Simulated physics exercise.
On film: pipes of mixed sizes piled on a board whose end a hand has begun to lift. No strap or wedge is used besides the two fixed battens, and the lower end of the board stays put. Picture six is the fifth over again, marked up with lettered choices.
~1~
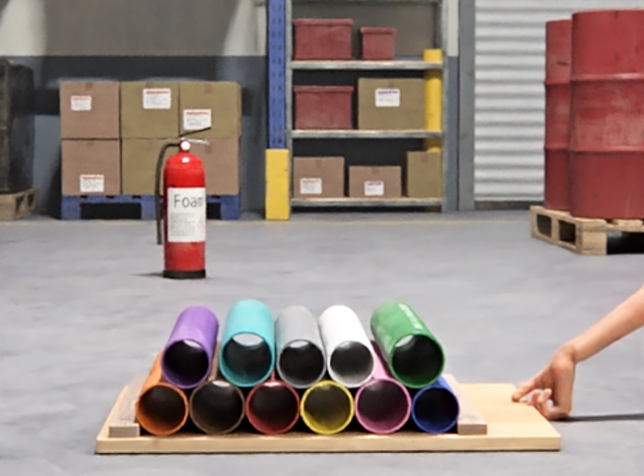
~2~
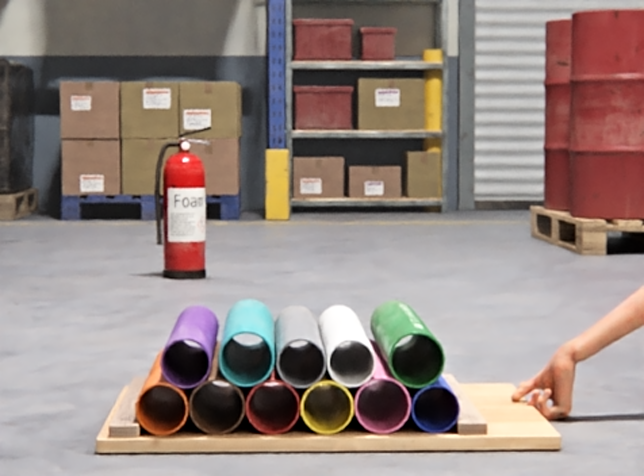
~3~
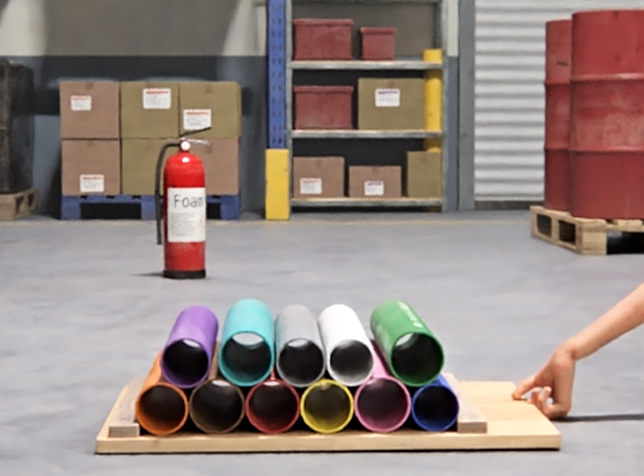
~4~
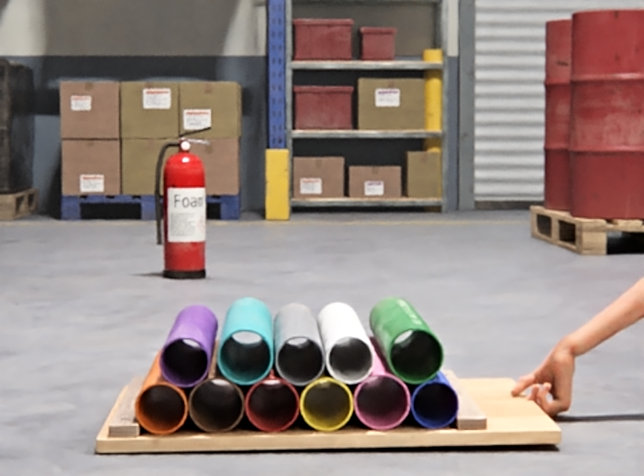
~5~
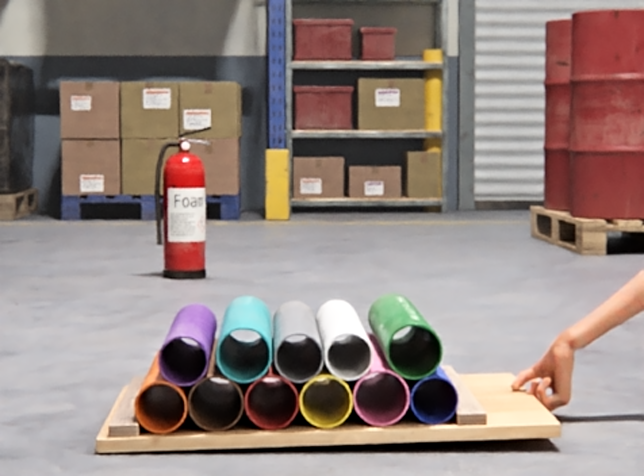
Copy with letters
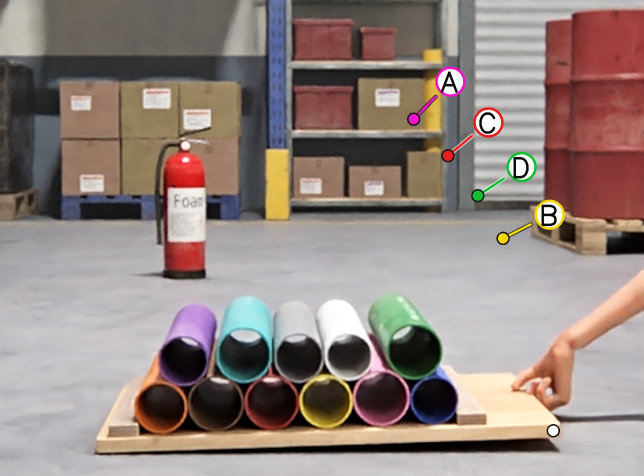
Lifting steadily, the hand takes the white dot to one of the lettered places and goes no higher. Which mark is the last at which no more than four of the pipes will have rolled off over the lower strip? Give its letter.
Up to B.
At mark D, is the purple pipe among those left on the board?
The purple pipe: No.
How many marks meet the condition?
One of them.
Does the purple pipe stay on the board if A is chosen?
The purple pipe: No.
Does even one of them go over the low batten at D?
At D: Yes.
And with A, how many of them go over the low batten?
With A, eleven.
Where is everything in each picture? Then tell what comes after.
The first frame shows board (324, 409); orange pipe (162, 409); brown pipe (217, 406).
The second frame shows brown pipe (217, 406); red pipe (273, 407).
The third frame shows board (324, 408); pink pipe (382, 404); blue pipe (435, 407); purple pipe (185, 363).
The fourth frame shows board (324, 407); orange pipe (161, 408); brown pipe (216, 405).
The fifth frame shows board (324, 404); orange pipe (161, 407); brown pipe (216, 404).
On the marked copy, A at (413, 119); B at (503, 239); C at (448, 156); D at (478, 195); the white dot at (553, 431).
Following B. Soon after the start, board at 16°.
Later, board at 27°.
In the end, board at 27°, none over the low batten.
As for the rest, A eleven over the low batten; C eleven over the low batten; D eleven over the low batten.
